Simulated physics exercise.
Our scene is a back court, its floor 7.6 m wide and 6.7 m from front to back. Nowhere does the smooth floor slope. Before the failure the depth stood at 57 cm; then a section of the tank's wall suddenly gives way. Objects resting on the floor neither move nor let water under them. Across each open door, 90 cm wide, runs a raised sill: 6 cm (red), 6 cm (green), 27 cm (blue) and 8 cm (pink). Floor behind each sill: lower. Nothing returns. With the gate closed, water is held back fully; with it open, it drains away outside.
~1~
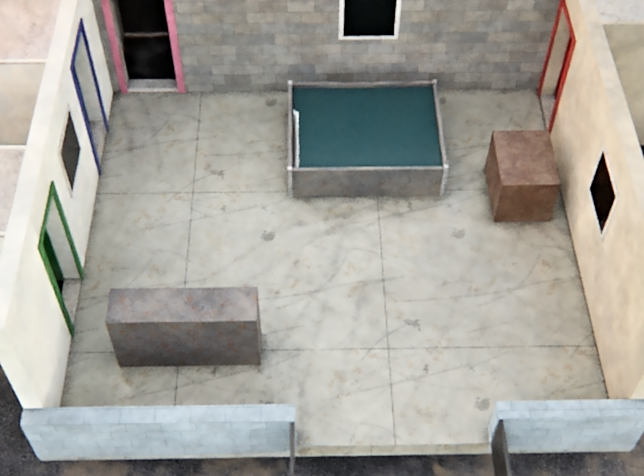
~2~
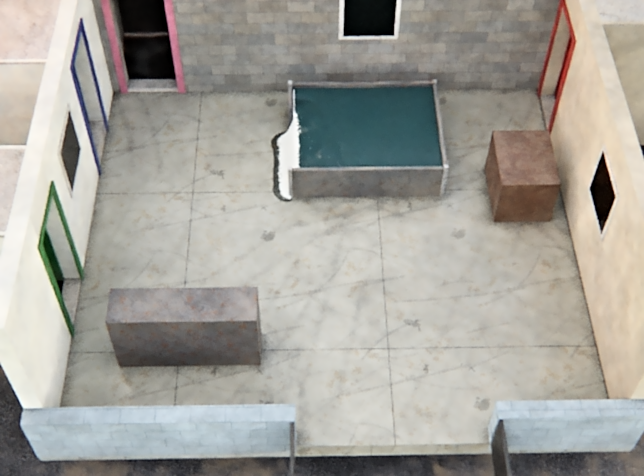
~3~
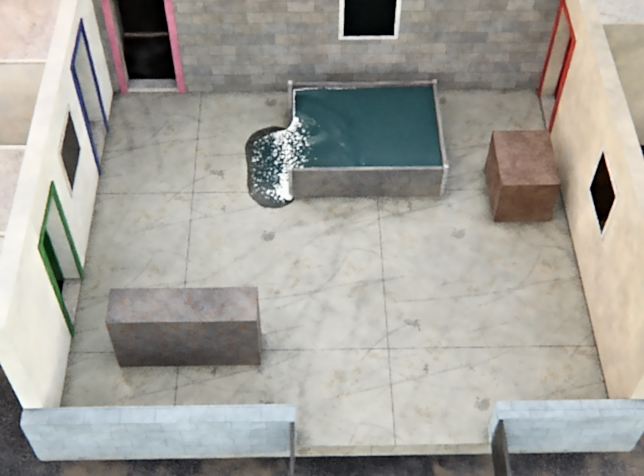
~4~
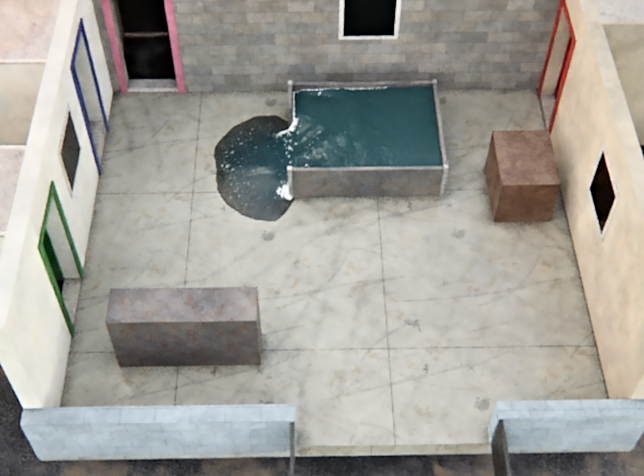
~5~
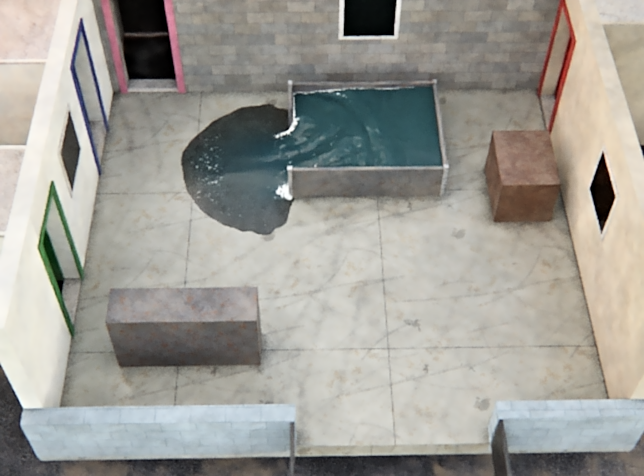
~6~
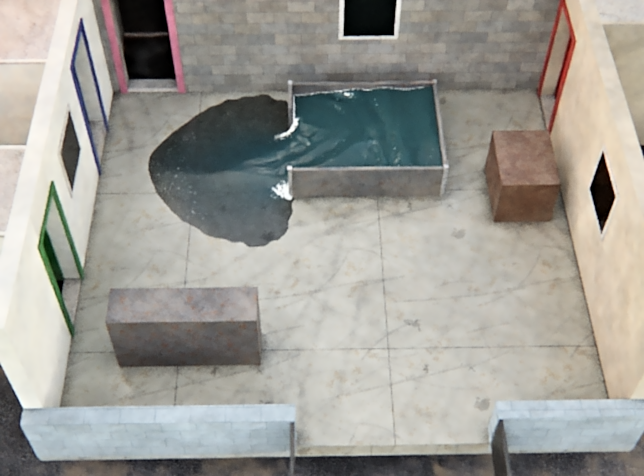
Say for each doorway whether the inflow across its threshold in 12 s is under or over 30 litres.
My prediction: At the red door the limit will hold; at the green door the limit will be broken; at the blue door the limit will hold; at the pink door the limit will be broken.
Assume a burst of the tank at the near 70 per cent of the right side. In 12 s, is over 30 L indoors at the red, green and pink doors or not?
Then red exceeds it, green does not exceed it, pink does not exceed it.
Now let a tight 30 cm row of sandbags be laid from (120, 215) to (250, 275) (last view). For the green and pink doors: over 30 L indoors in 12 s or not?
Then: Green not over, pink over.
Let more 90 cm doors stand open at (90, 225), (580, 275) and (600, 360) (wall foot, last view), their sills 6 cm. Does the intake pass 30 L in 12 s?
Well, the first is on the high side, the second is on the low side, and the third is on the low side.
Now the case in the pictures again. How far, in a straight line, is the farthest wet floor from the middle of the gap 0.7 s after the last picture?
That works out near 3.4 m.
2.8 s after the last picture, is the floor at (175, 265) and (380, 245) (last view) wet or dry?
Soaked, untouched.
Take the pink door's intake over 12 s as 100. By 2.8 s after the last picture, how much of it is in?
40 percent or so by then.
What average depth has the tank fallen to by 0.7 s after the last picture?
Mean depth: About 40 cm.
Then, 0.7 s after the last picture water covers 25 % of the floor and is deepest (32 cm) near (285, 180); red door not reached, green door not reached, blue door 24 cm at the sill, 0 L in, pink door 3 cm at the sill, 0 L in.
Then, 1.5 s after the last picture water covers 30 % of the floor and is deepest (32 cm) near (113, 98); red door not reached, green door 12 cm at the sill, 0 L in, blue door 25 cm at the sill, 0 L in, pink door 14 cm at the sill, 1 L in.
Then, 2.8 s after the last picture water covers 35 % of the floor and is deepest (24 cm) near (113, 98); red door not reached, green door 11 cm at the sill, 25 L in, blue door 21 cm at the sill, 0 L in, pink door 20 cm at the sill, 64 L in.
Then, 6.3 s after the last picture water covers 70 % of the floor and is deepest (13 cm) near (58, 421); red door not reached, green door 10 cm at the sill, 47 L in, blue door 12 cm at the sill, 0 L in, pink door 13 cm at the sill, 157 L in.
Then, 11.3 s after the last picture water covers 95 % of the floor and is deepest (9 cm) near (555, 169); red door 7 cm at the sill, 2 L in, green door 7 cm at the sill, 74 L in, blue door 6 cm at the sill, 0 L in, pink door 6 cm at the sill, 167 L in.
